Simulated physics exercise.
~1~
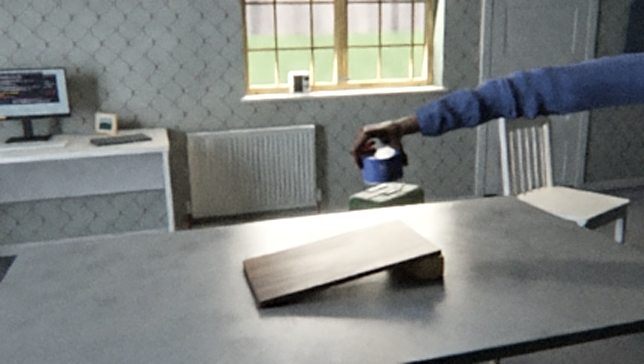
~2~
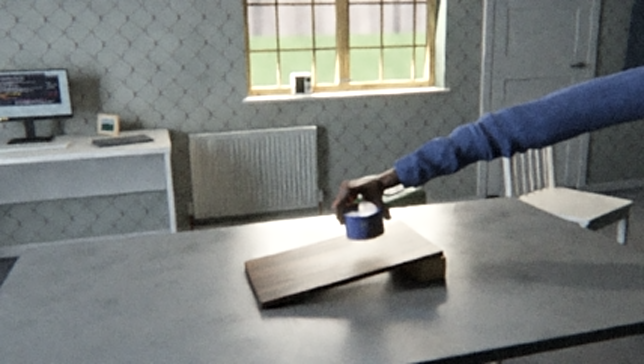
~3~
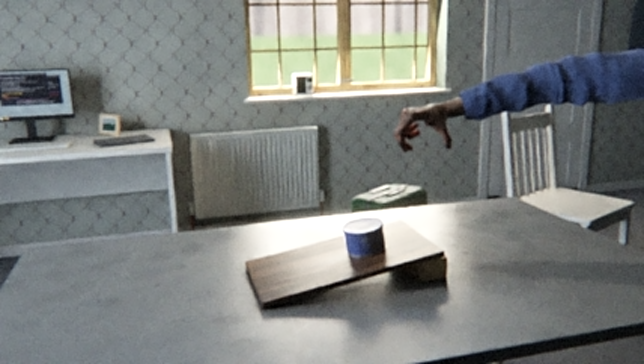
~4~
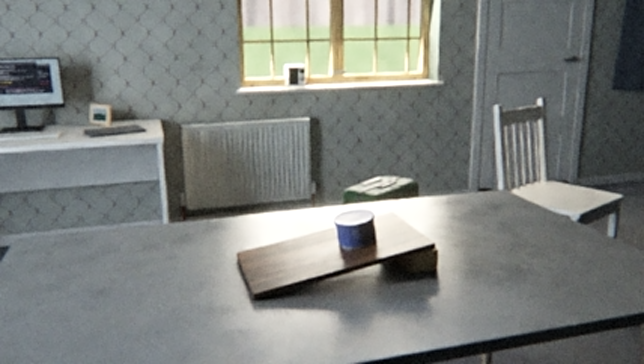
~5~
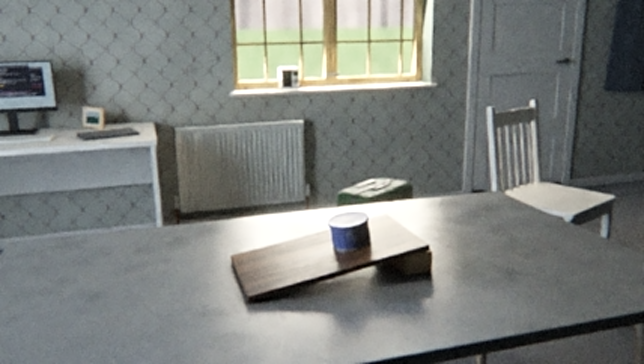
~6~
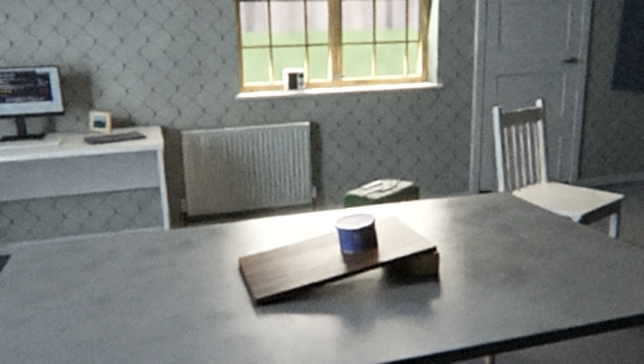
On a grey table, a hand sets a blue tub on a sloping board, where it stays.
